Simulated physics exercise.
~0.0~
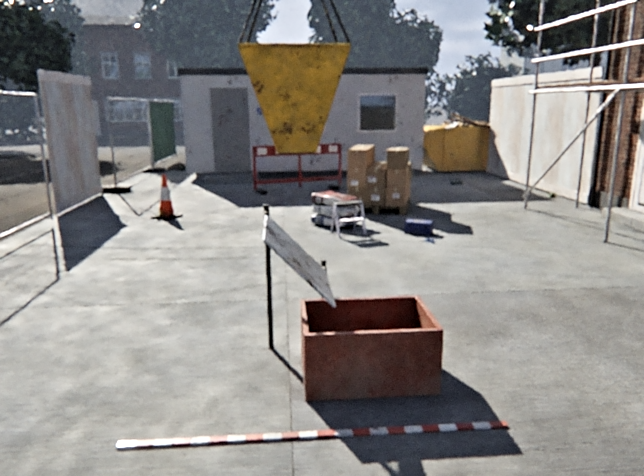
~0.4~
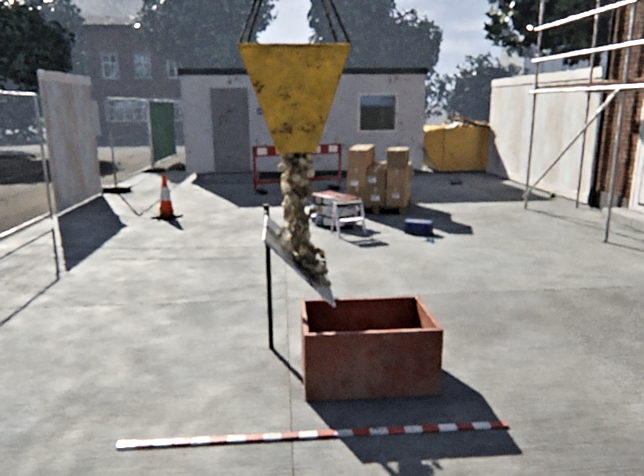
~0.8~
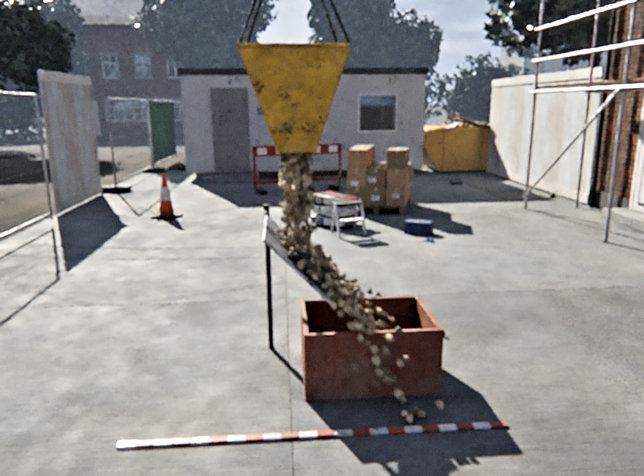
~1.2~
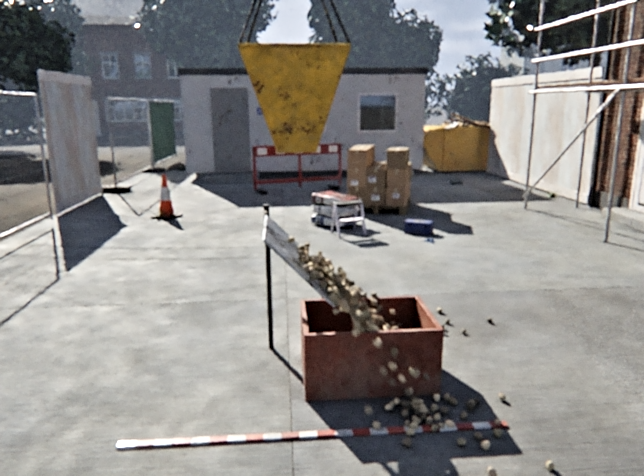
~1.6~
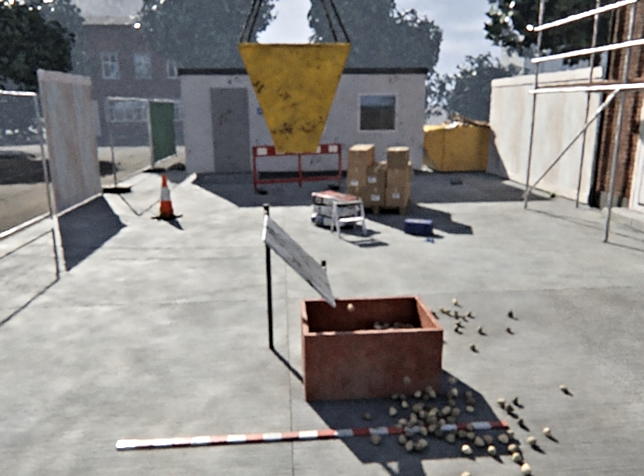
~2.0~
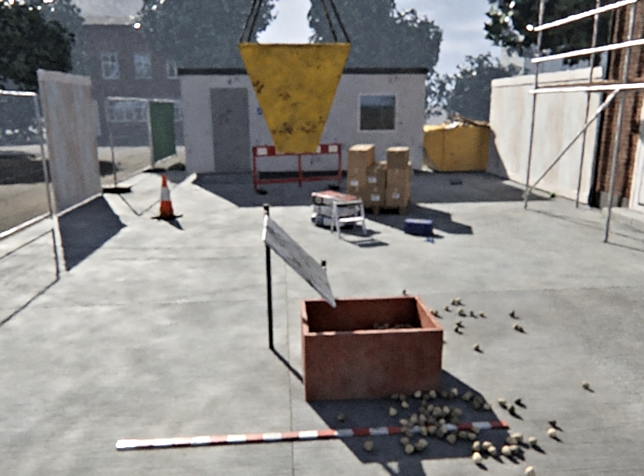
A sunlit concrete yard is seen from the side by a still camera, with a low pale building, boxes, a traffic cone and fencing behind. A yellow hopper hangs above a sloping steel slide on a dark post, which leads down to a reddish-brown open bin, with a red and white striped staff on the ground in front. Tan cobbles pour from the hopper onto the slide, then tumble down to the right into the bin. The hopper empties and the last stones slide off. Most end up in the bin, while some lie scattered in front and to the right.
